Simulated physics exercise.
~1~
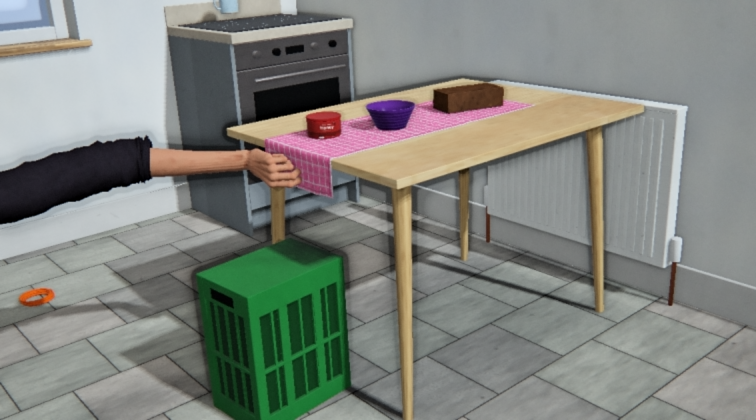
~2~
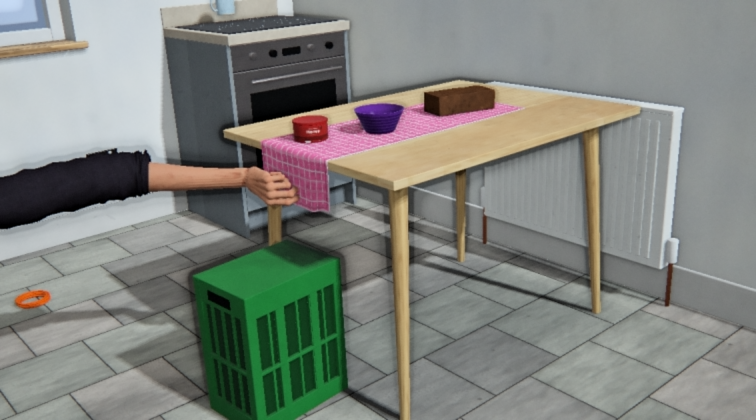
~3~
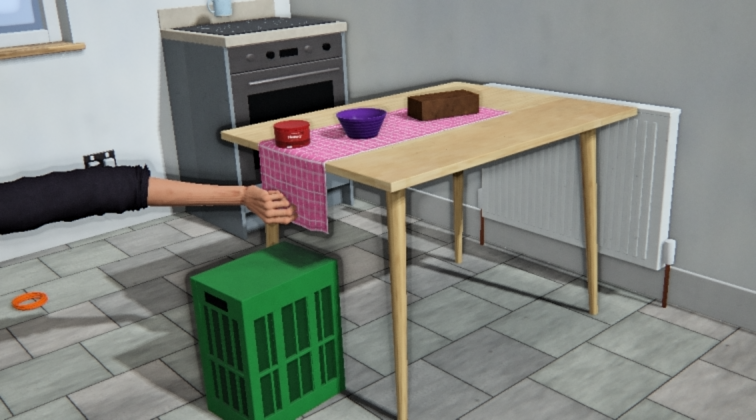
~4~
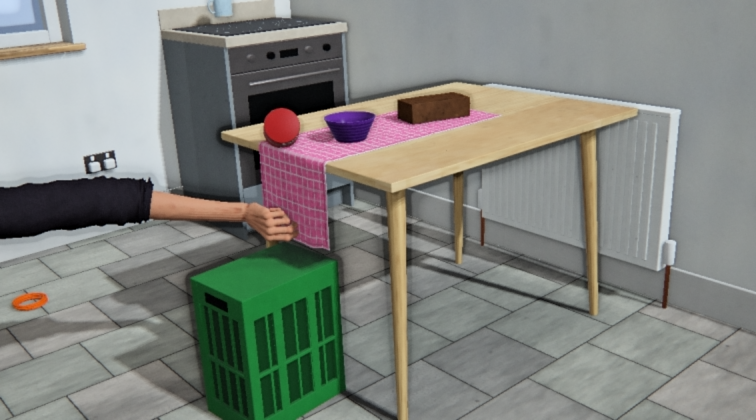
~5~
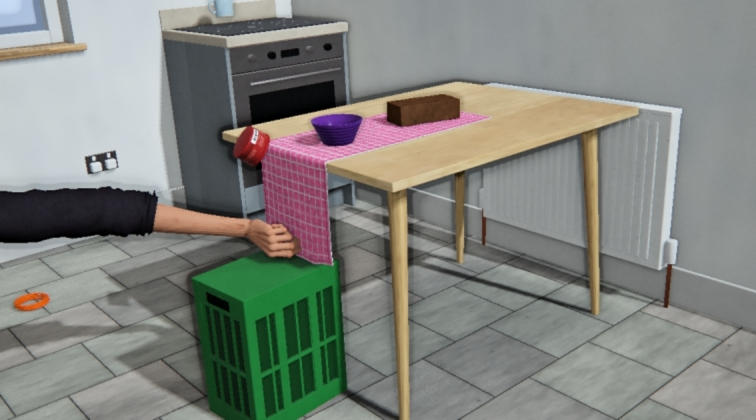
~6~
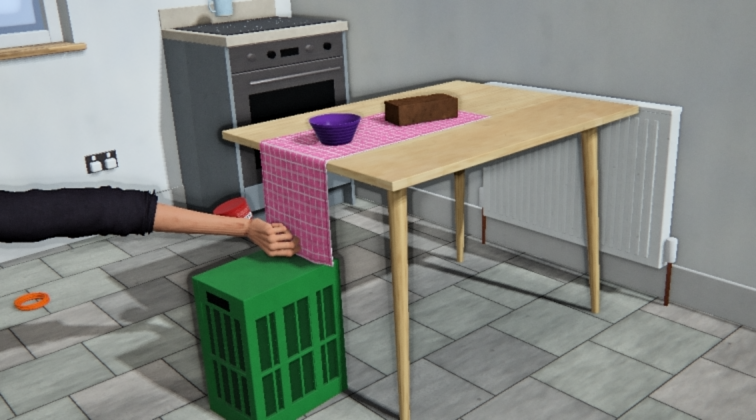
A hand pulls a pink cloth down towards a green crate, and a red tub falls off.
